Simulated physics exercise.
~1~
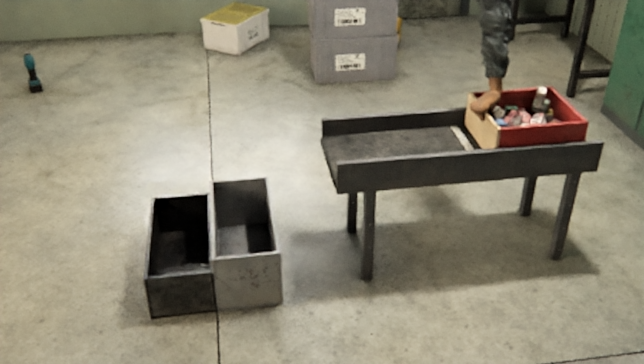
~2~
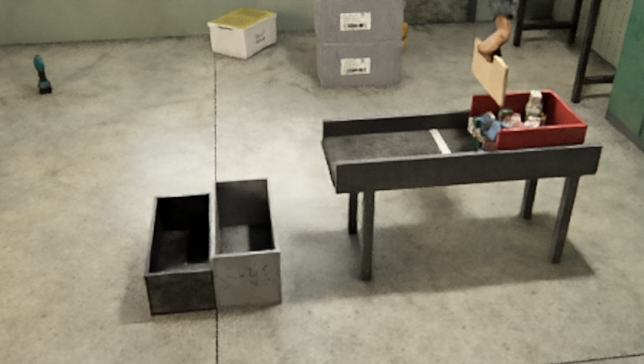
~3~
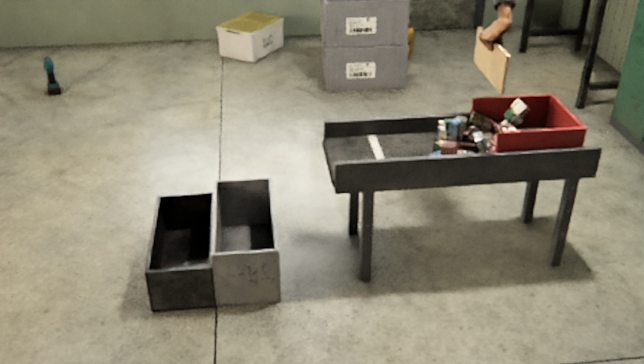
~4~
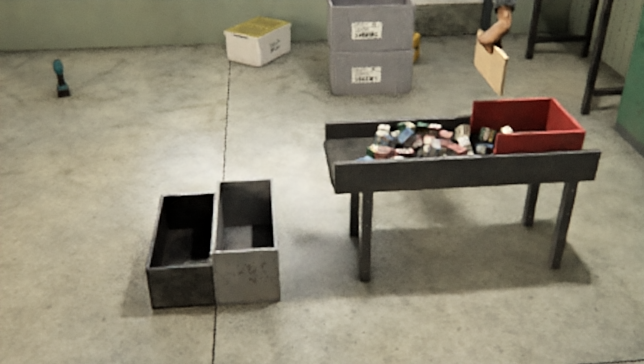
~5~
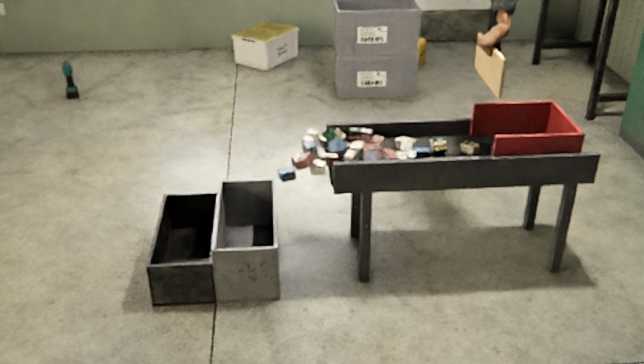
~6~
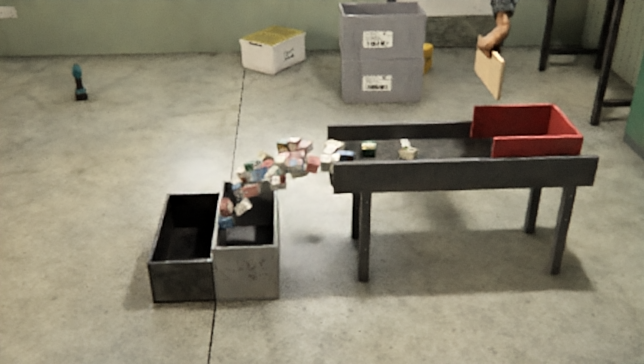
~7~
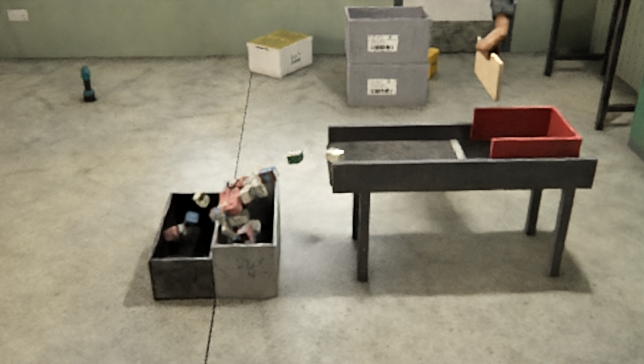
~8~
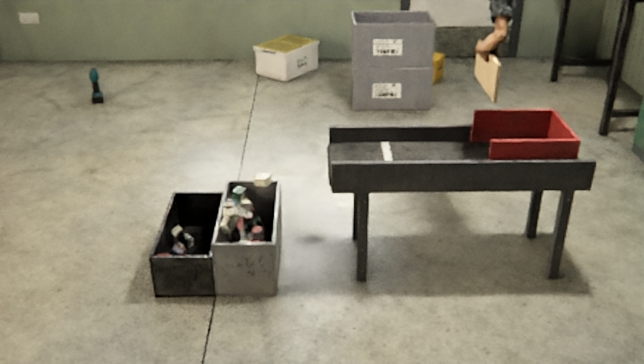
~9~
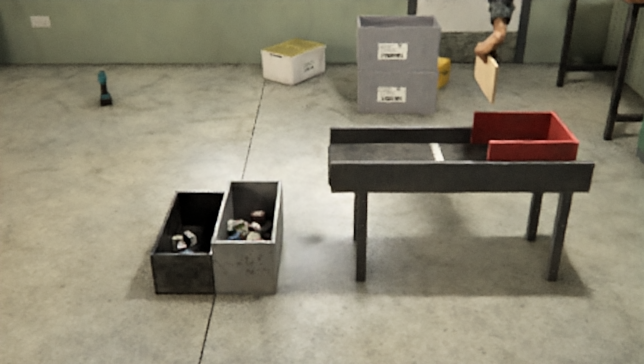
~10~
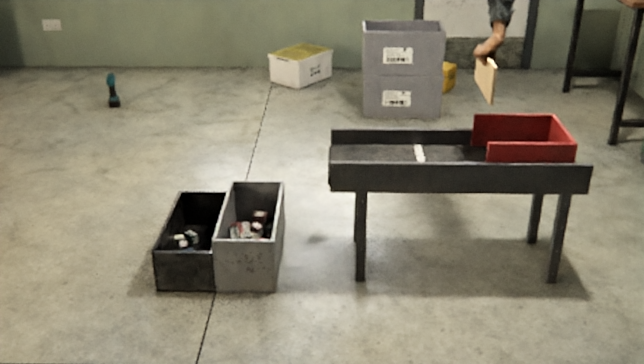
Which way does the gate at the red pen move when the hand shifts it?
The gate moves up, lifted by the hand, and it is then held above the pen.
